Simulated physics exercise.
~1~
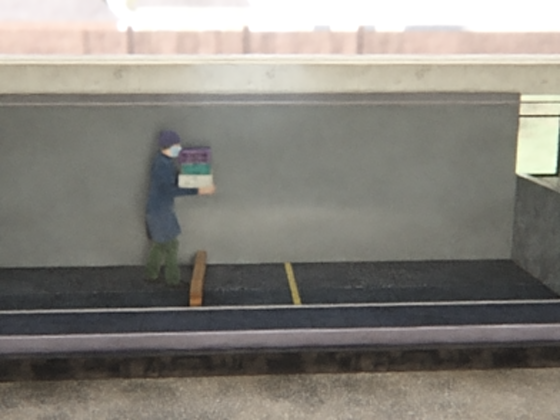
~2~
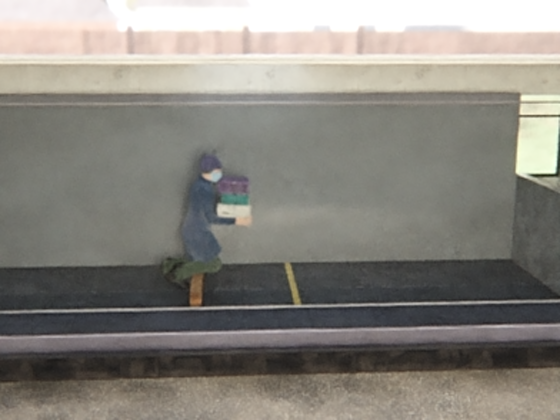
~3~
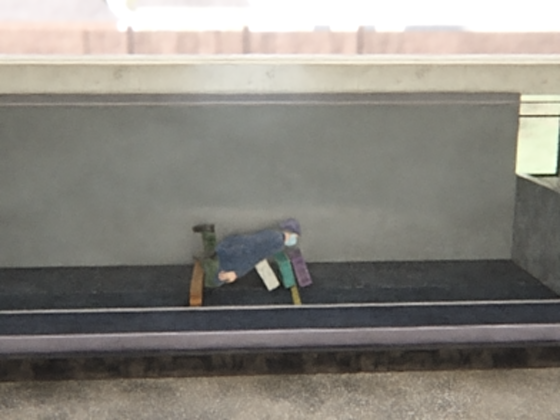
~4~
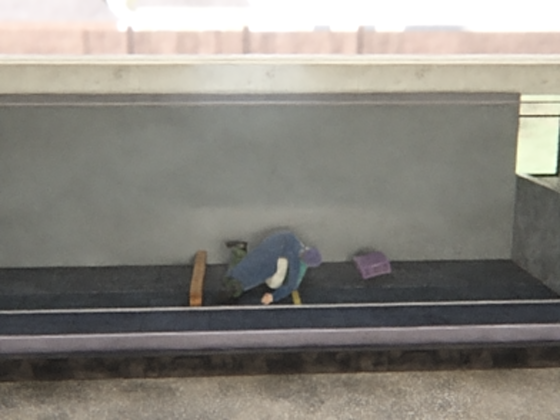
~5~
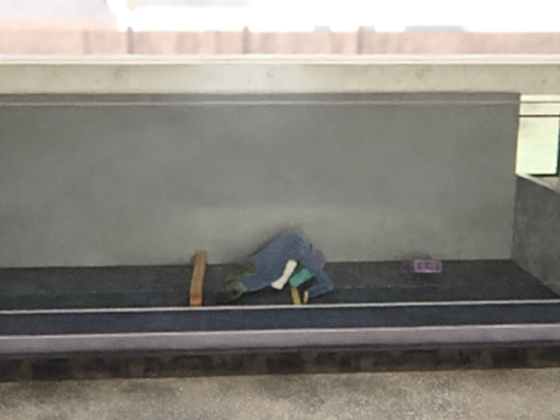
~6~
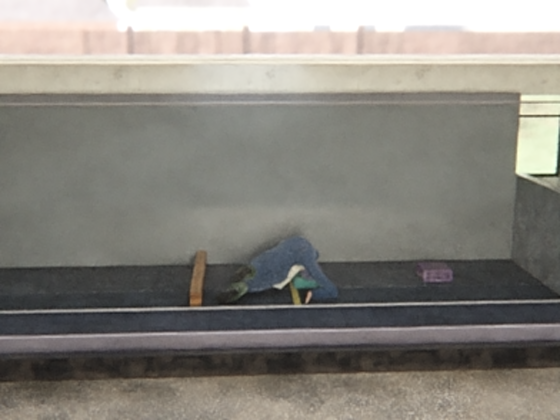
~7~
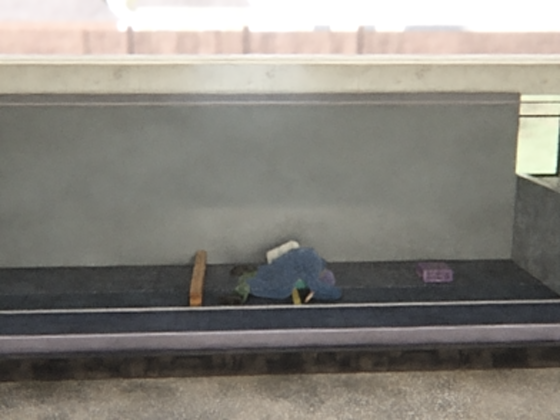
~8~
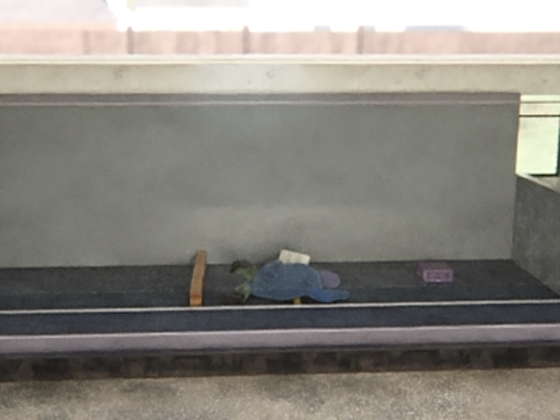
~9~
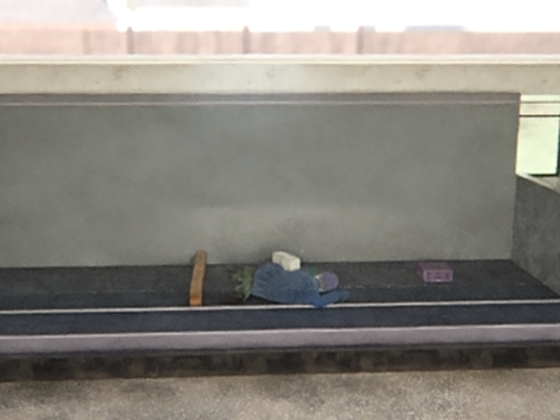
At first, a masked figure in a blue coat and green trousers stands behind a low brown rail, holding a stack of purple, teal and white boxes. The figure moves right, its legs catch at the rail, and it pitches forward with its feet swinging up behind. The boxes tip beneath it as it drops headfirst near the yellow line. The purple box tumbles away to the right and settles flat, while the body folds over the other two, then slumps down. Finally, the figure lies crumpled with its head past the yellow line, the white box resting against its back.
